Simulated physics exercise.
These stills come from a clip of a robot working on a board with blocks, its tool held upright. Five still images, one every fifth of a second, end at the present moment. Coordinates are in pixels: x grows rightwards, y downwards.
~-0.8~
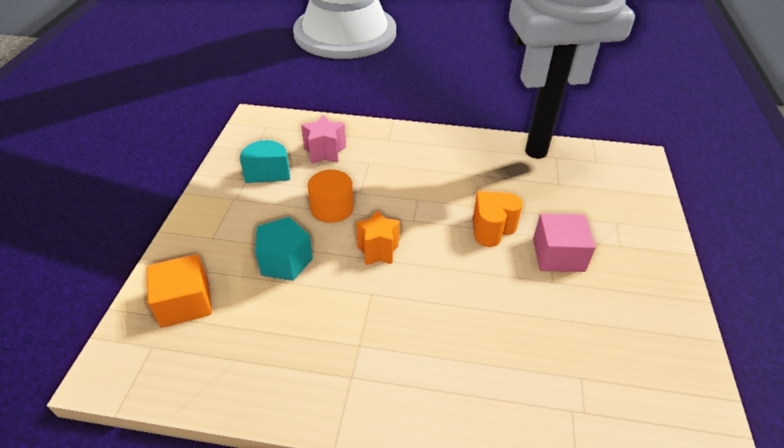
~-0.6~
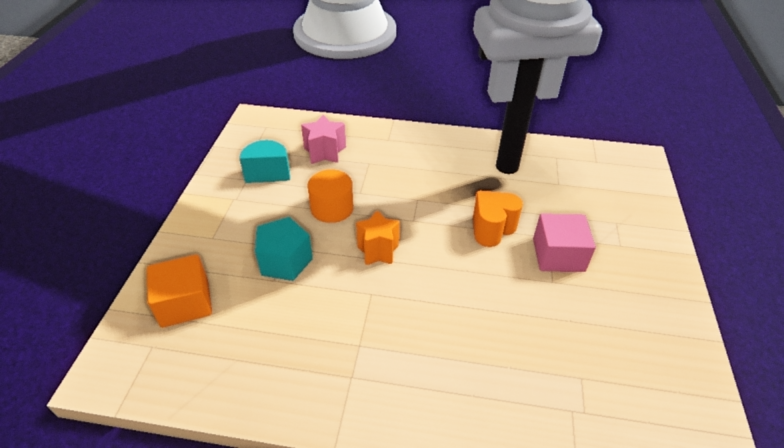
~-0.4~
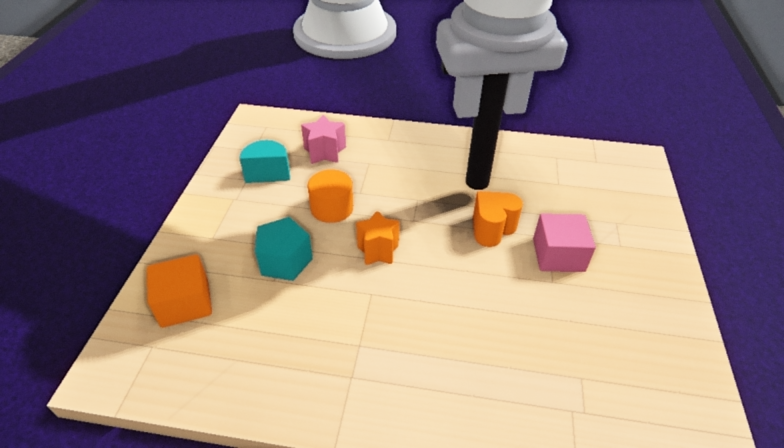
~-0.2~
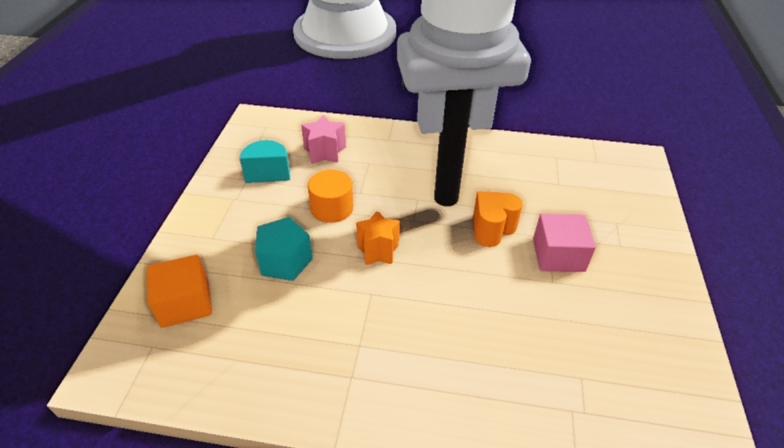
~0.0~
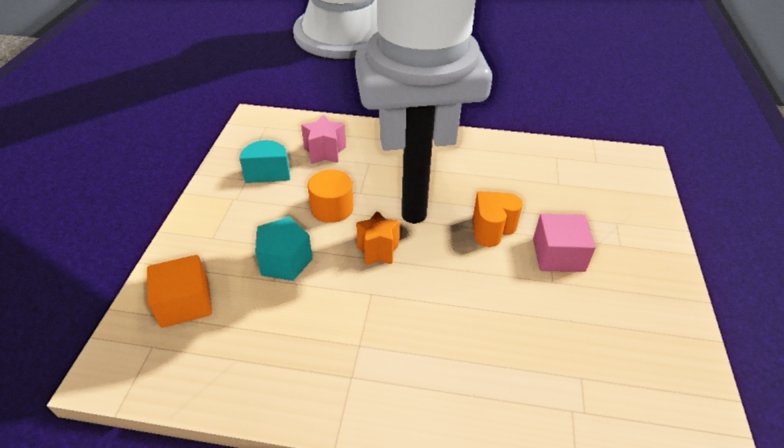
Robot arm with a black rod moving left and nearer across a wooden board, passing among colourful blocks that stay still.
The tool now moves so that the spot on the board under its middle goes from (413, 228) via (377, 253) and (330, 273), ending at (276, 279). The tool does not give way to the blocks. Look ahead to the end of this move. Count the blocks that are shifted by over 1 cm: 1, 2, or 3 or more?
Two move.
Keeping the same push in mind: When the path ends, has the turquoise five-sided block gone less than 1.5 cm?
I'd say no.
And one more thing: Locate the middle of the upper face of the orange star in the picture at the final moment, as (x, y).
At roughly (287, 277).
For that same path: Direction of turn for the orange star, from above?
Turns anticlockwise.
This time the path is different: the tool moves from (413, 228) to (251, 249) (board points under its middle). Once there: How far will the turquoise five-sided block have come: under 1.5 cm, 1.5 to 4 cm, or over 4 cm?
My prediction: Between 1.5 and 4 cm.
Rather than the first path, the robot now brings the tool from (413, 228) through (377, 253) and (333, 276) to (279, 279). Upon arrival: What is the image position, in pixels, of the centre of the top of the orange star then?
At pixel (287, 278).
The first path, step by step. One third of the way, tool (376, 241); orange star (354, 243), turned 15° clockwise.
Two thirds of the way, tool (328, 261); orange star (308, 268).
At the end, tool (273, 267); turquoise five-sided block (256, 229), turned 35° clockwise; orange cylinder unmoved; orange star (287, 277), turned 50° anticlockwise.
